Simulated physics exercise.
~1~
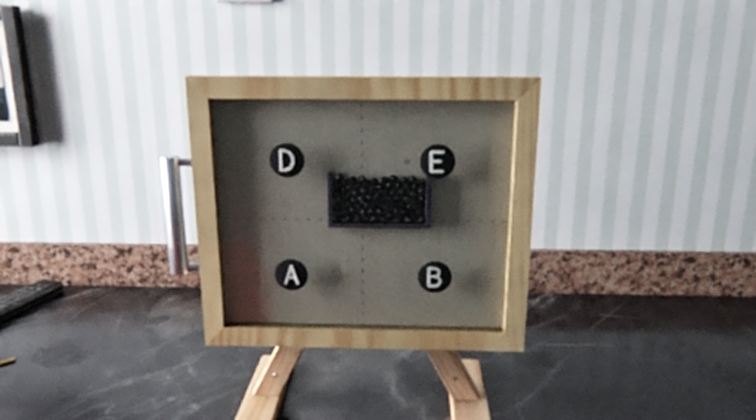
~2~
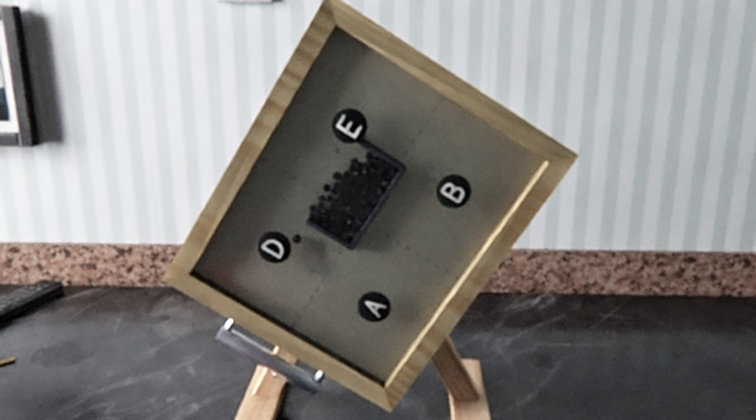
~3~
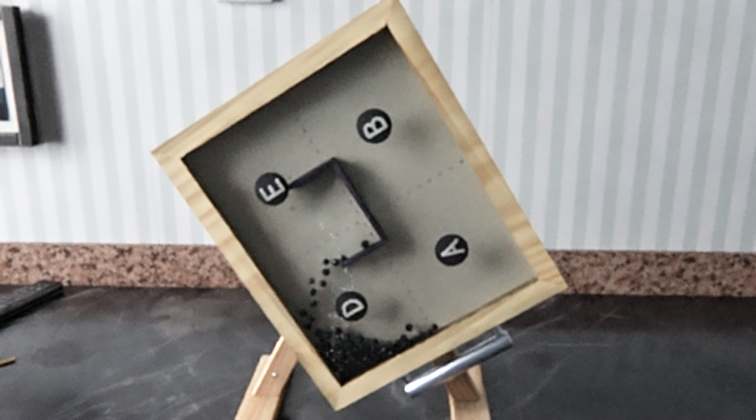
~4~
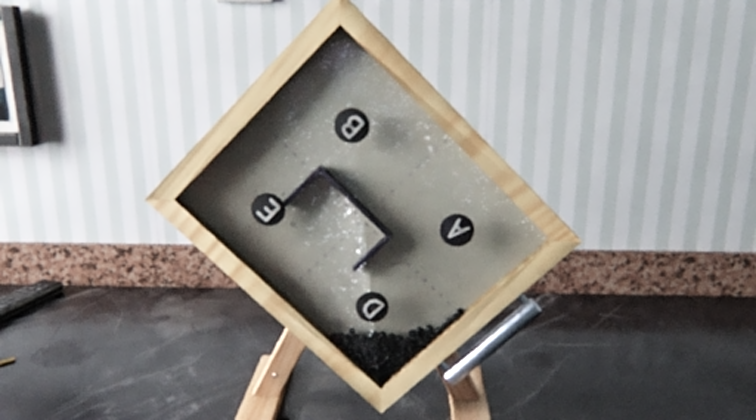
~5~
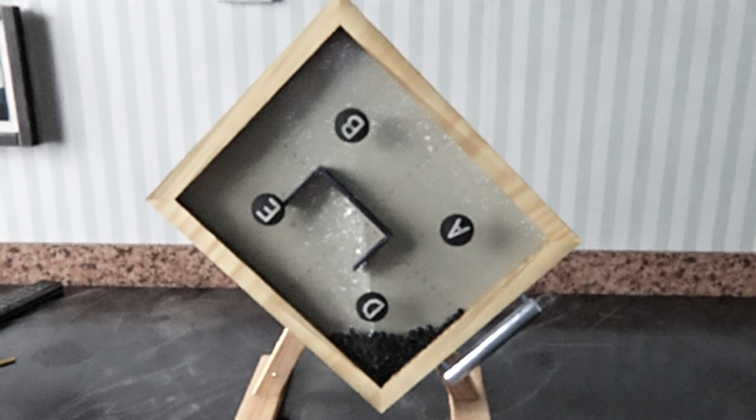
At first, a square-on wooden frame stands on a dark countertop, its grey panel marked with the letters A, B, D and E, and small black beads fill an open-topped tray near the middle. The frame turns anticlockwise, and the beads begin to slope and spill toward D. As it tips further, the tray empties, and the beads pour down past D into the lowest corner, with a few still trailing behind. The frame turns slightly more, and the pile settles deeper into that corner. It ends still, steeply tilted, with the beads heaped beside the upturned D and the tray empty.
